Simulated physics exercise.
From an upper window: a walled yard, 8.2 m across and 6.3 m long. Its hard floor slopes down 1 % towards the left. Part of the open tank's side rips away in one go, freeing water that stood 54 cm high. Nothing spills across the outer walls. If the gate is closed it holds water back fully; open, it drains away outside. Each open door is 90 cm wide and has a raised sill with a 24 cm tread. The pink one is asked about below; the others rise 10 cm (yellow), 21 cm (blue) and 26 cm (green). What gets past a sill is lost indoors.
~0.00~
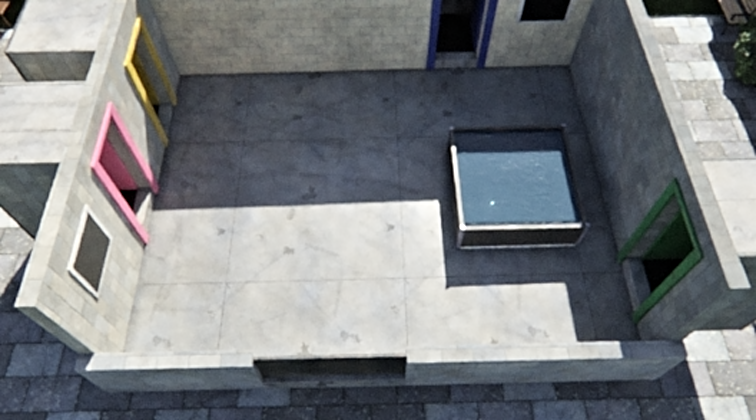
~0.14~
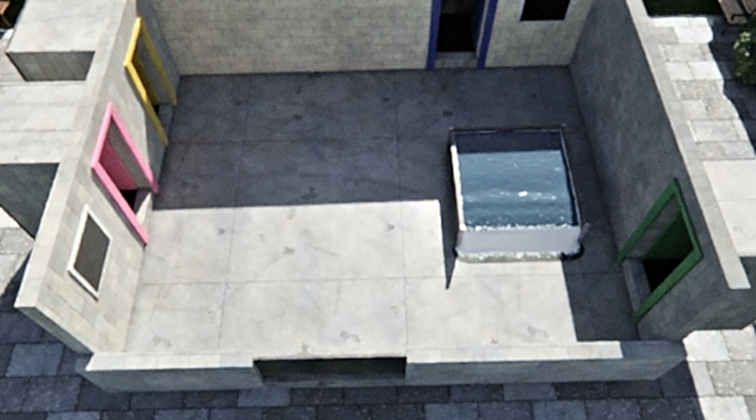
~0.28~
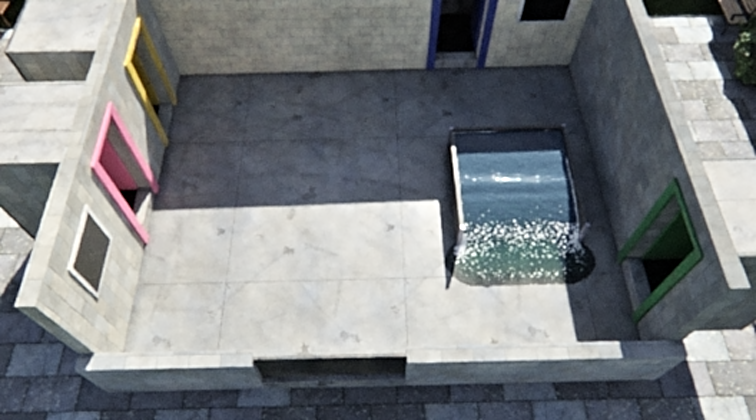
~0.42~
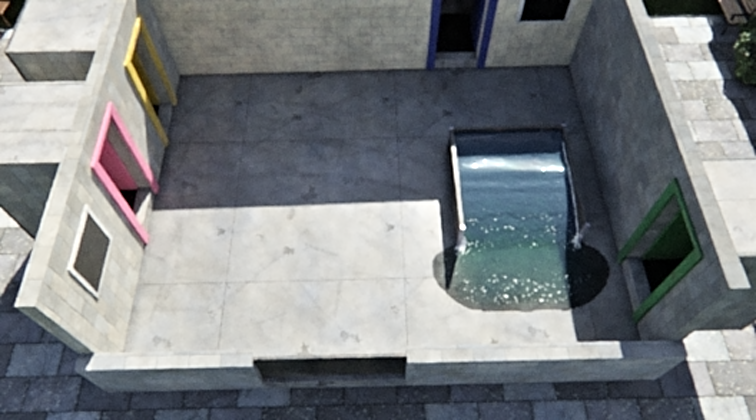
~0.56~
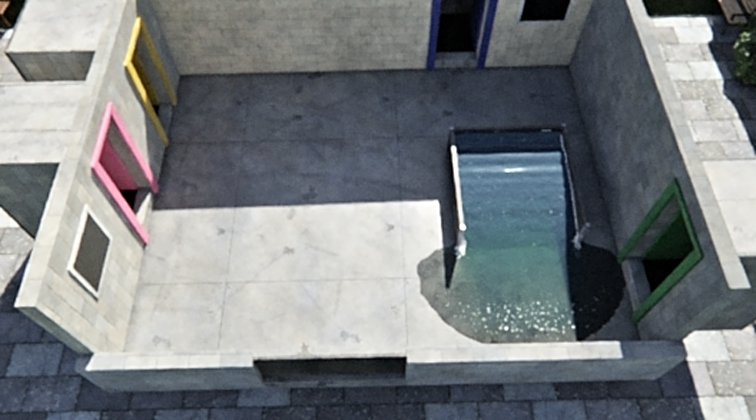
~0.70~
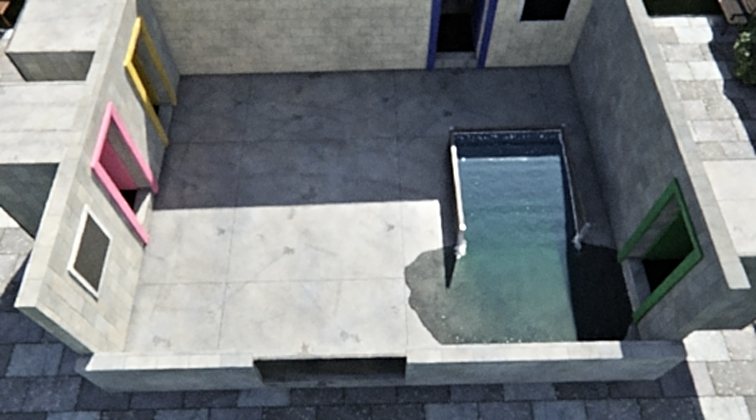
Water bursts from the tank's near side and spreads across the yard to the green door.
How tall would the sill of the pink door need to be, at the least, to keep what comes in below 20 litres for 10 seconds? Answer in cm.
Close to 7 cm is just enough.
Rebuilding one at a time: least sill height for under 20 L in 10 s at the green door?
About 16 cm at green.
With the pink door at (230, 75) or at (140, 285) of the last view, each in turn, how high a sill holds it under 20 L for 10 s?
Roughly 7.0 and 11.5 cm.
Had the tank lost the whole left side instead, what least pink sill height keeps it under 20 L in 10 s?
Some 16 cm.
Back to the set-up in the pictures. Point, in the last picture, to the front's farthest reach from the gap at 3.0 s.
At about (143, 370).
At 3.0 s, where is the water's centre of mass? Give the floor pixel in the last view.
Around (494, 284).
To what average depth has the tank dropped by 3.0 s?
About 13 cm.
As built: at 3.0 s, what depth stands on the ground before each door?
Depths in cm: Yellow 0, pink 0, blue 0, green 20.
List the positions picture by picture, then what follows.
In the first frame, still water, 54 cm deep, in the open tank at (515, 177); the pink door at (131, 183) is dry.
In the second frame, water pours out at (519, 239) and has run 0.3 m, to (463, 258); about 7 cm deep outside, 54 cm at the back.
In the third frame, the gap is at (519, 239), the front 0.7 m out at (469, 280); the back of the open tank holds 54 cm.
In the fourth frame, the gap is at (519, 240), the front 1.2 m out at (487, 307); the back of the open tank holds 54 cm.
In the fifth frame, water pours out at (519, 240) and has run 1.7 m, to (487, 339); about 6 cm deep outside, 52 cm at the back.
In the sixth frame, water pours out at (519, 240) and has run 2.1 m, to a hidden place; about 6 cm deep outside, 46 cm at the back; 5.1 m in a straight line remain to the pink door at (131, 183).
After 1.4 s water covers 15 % of the floor, deepest (36 cm) near (513, 360); it has not reached the pink door.
After 3.0 s water covers 30 % of the floor, deepest (28 cm) near (629, 357); it has not reached the pink door.
After 10.0 s water covers 85 % of the floor, deepest (12 cm) near (178, 87); 8 cm at the pink door, 0 litres in over its 23 cm sill.
At the pink door as built, the water arrived by 4.2 s and peaked near 11 cm at 6.0 s.
Run again over the same 10 s with other heights there, 27 litres in over 6.5 cm, 8 litres over 8.5 cm. The limit of 20 litres is kept from about 7 cm up.
